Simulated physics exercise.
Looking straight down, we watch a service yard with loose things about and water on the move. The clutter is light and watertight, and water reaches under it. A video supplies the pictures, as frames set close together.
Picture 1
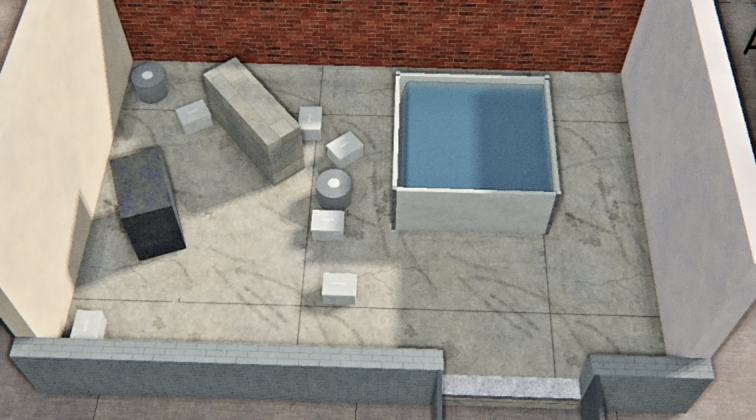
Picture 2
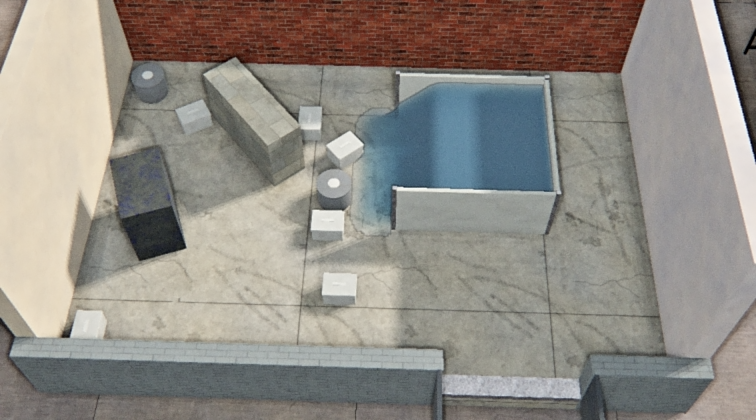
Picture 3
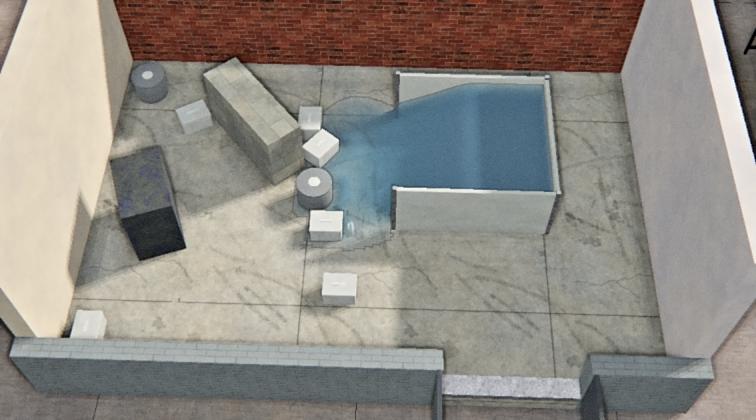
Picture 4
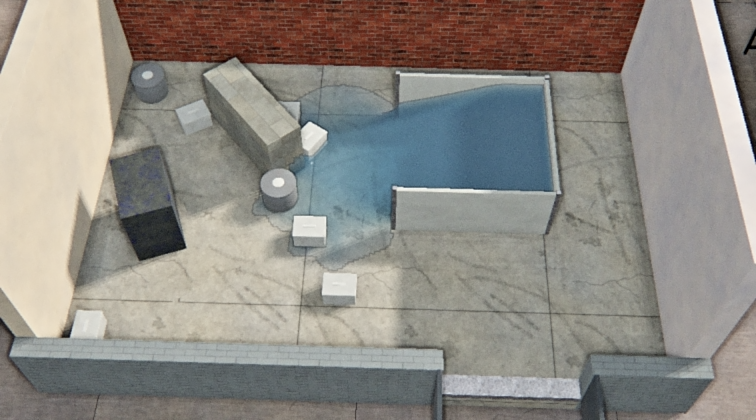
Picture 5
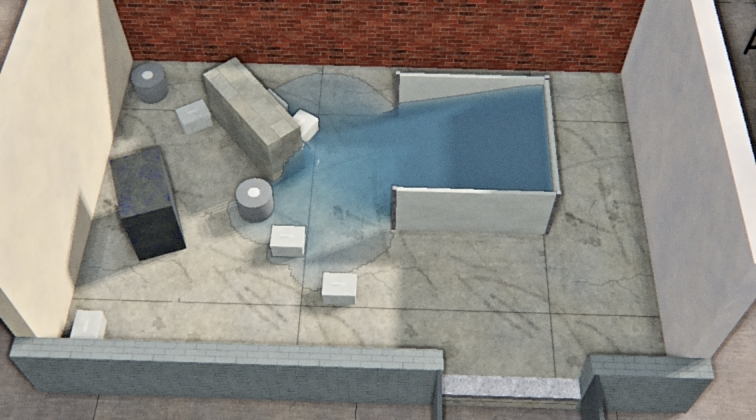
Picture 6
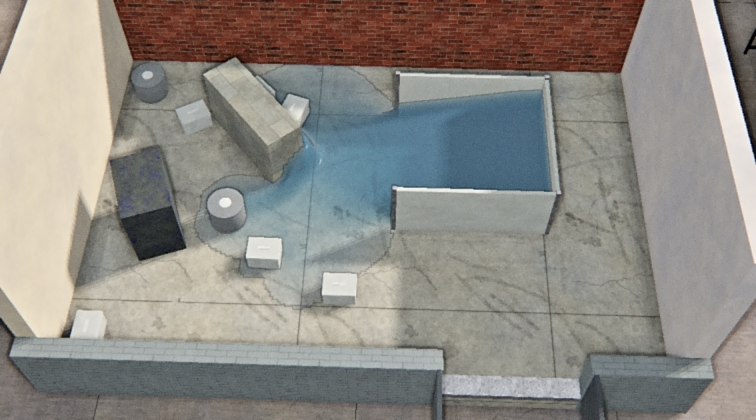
A large pool of blue water stands in a pale open-topped tank at the right of a walled concrete yard, seen from high above by a still camera. Grey drums, small white boxes, a long grey block and a dark block sit to its left, before a red brick wall. The tank's left side opens, water spreads leftward, and a drum and several boxes slide away across the floor.
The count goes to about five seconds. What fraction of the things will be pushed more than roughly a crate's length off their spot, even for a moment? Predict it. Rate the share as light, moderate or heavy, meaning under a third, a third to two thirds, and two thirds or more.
Heavy.
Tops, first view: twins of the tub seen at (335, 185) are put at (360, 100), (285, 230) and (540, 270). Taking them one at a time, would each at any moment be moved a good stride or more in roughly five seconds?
In that order: Pushed that far, pushed that far, never so far.
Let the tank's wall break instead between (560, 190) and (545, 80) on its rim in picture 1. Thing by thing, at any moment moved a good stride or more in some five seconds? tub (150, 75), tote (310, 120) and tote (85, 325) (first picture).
Same order as named: Sent that far; sent that far; not sent that far.
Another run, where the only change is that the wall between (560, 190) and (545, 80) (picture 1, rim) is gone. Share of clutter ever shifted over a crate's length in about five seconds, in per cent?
It comes out at roughly 40 per cent.
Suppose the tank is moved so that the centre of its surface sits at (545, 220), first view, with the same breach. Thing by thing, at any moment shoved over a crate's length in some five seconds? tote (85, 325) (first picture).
Lab note - finding: Distance not reached.
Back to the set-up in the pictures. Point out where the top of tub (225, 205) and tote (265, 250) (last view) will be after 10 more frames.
(144, 326) and (94, 322).
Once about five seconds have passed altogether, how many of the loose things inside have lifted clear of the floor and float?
7 of them.
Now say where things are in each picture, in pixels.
The first frame shows a tub at (334, 183) rests on the ground; a tote at (310, 118), on the bottom; 0 of 8 have shifted.
The second frame shows a tub at (334, 183), on the bottom; a tote at (310, 118), on the bottom; 0 of 8 have shifted.
The third frame shows a tub at (314, 182), on the bottom, close to its start; a tote at (310, 118), on the bottom; 2 of 8 have shifted.
The fourth frame shows a tub at (278, 183) rests on the ground, a stride from its start; a tote at (287, 113) rests on the ground, a stride from its start; 4 of 8 have shifted.
The fifth frame shows a tub at (254, 193) rests on the ground, a stride from its start; a tote at (270, 102), on the bottom, a stride from its start; 4 of 8 have shifted.
The sixth frame shows a tub at (225, 203) rests on the ground, a stride from its start; a tote at (258, 89) floats, a stride from its start; 4 of 8 have shifted.
A moment on, 4 of 8 are well off their spots; 3 afloat.
Next, 5 of 8 are well off their spots; 6 afloat.
Later, 6 of 8 are well off their spots; 7 afloat.
In the end, 6 of 8 are well off their spots, and 6 have been at some point; 7 afloat.
